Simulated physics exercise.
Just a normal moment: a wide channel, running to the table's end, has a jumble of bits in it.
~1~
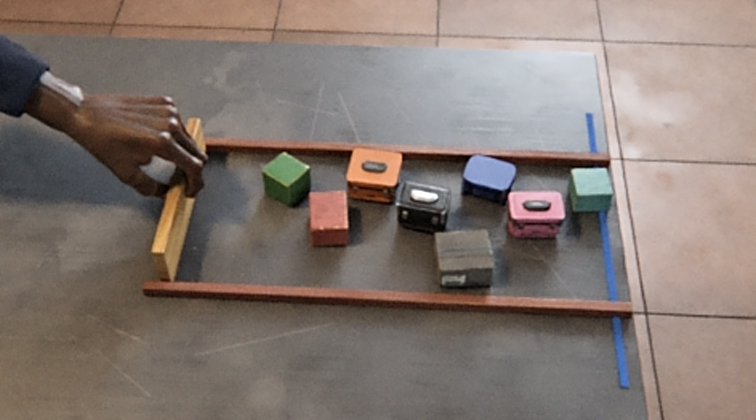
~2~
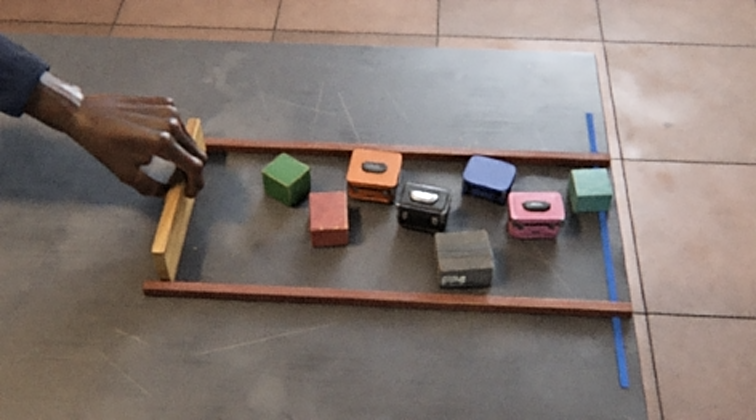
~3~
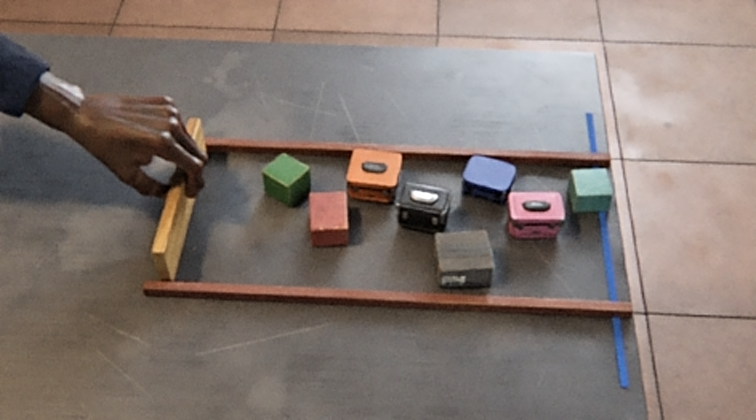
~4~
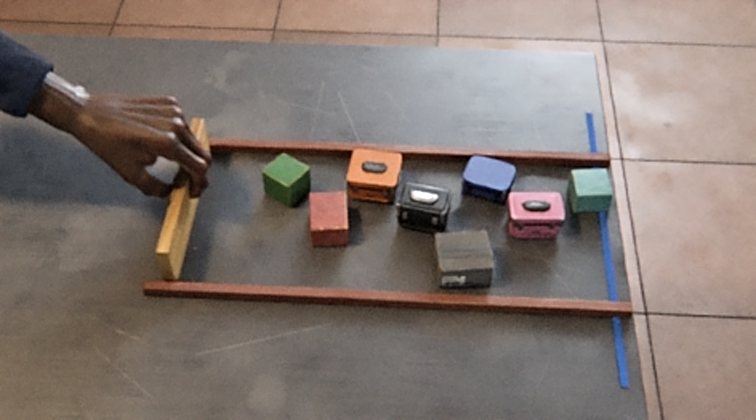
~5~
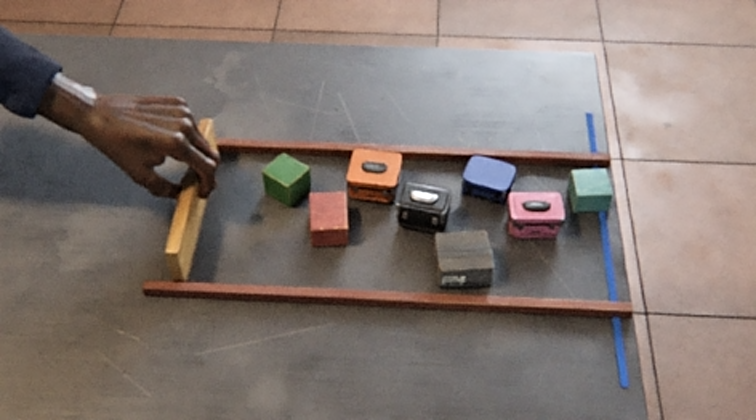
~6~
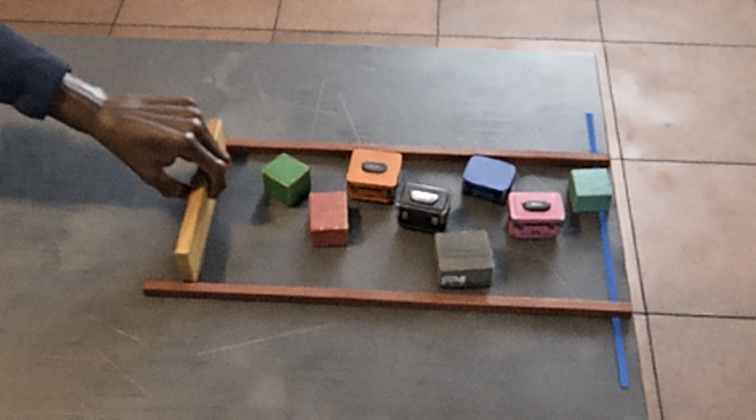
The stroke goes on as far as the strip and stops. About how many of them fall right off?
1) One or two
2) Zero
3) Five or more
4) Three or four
Option 3: Five or more.
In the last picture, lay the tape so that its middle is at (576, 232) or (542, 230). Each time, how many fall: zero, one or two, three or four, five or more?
The falls would be at least five; either three or four.
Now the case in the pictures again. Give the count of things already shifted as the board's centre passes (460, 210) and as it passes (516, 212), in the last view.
One spot: 8. Other spot: 8.
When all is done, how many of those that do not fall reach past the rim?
1, I think.
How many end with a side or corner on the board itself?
1 are in contact with it.
Soon after, none off yet; turquoise block at rest near (590, 191); pink case at rest near (535, 216); blue case at rest near (489, 180).
By the end, the number that fall off is five or more; fallen, green block, orange case, black case, grey box, blue case, pink case and turquoise block.
